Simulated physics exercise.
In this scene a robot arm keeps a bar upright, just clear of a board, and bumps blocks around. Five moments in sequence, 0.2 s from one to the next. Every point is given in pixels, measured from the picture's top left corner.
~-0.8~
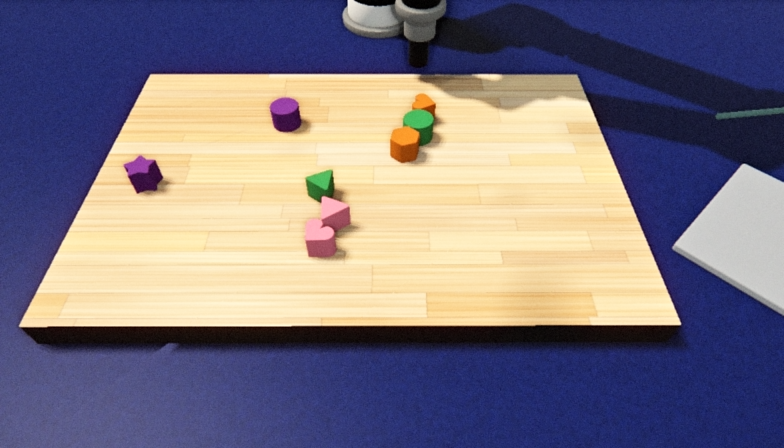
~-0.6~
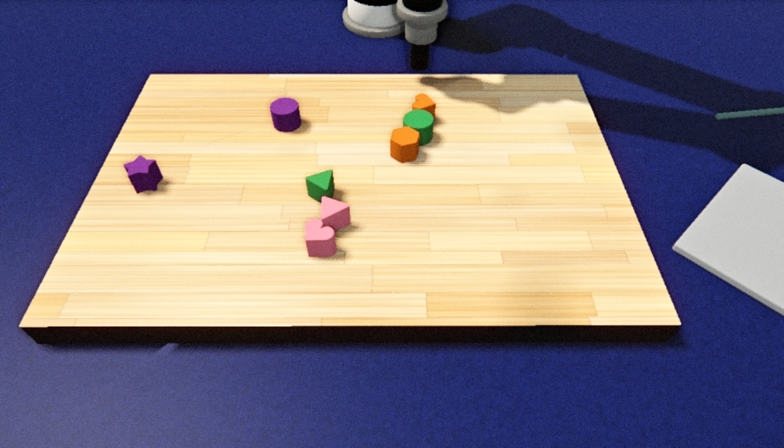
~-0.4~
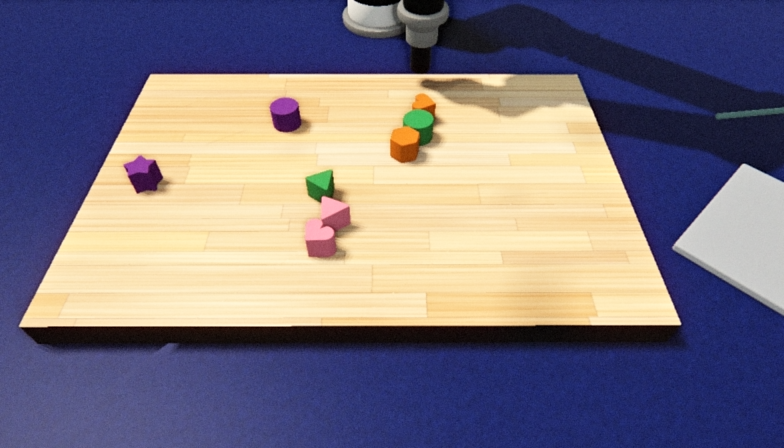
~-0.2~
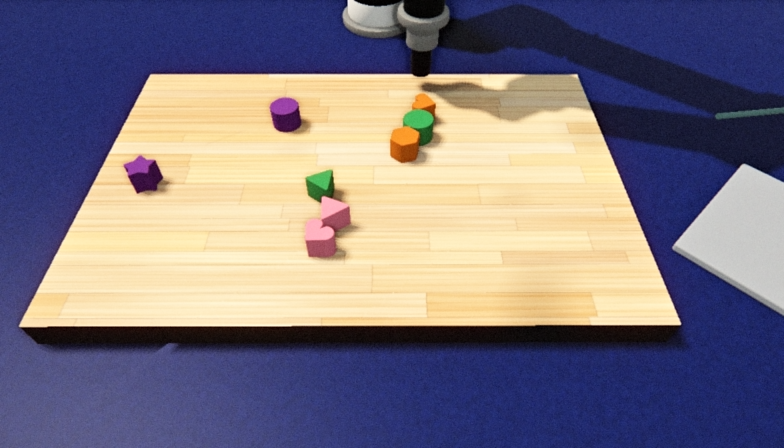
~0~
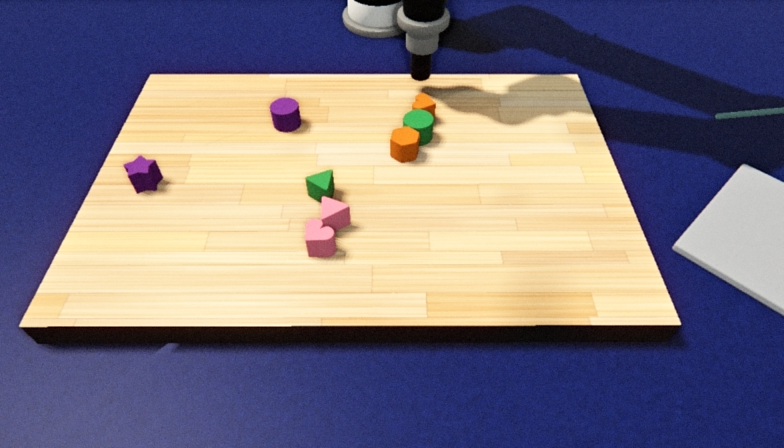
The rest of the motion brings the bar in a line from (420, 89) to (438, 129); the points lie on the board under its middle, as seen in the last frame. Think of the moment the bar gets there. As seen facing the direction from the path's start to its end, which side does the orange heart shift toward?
Facing the way the path runs, start to end, you'll find the orange heart has shifted right.
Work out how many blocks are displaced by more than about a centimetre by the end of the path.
Three or more blocks.
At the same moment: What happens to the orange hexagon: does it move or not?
It travels a centimetre or more.
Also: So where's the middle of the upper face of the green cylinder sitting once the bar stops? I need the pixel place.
Located at (405, 132).
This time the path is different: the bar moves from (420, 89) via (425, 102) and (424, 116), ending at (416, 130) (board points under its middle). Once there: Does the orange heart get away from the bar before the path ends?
No - that is not the case.
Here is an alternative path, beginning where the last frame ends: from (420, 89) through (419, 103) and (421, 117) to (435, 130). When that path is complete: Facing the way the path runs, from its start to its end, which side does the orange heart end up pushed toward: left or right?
The shift is leftward.
On the path given first. Halfway along, bar at (430, 96); green cylinder at (418, 120); orange heart at (422, 104).
At the end, bar at (439, 116); orange hexagon at (397, 151); green cylinder at (405, 132); orange heart at (416, 116), turned 75° clockwise.
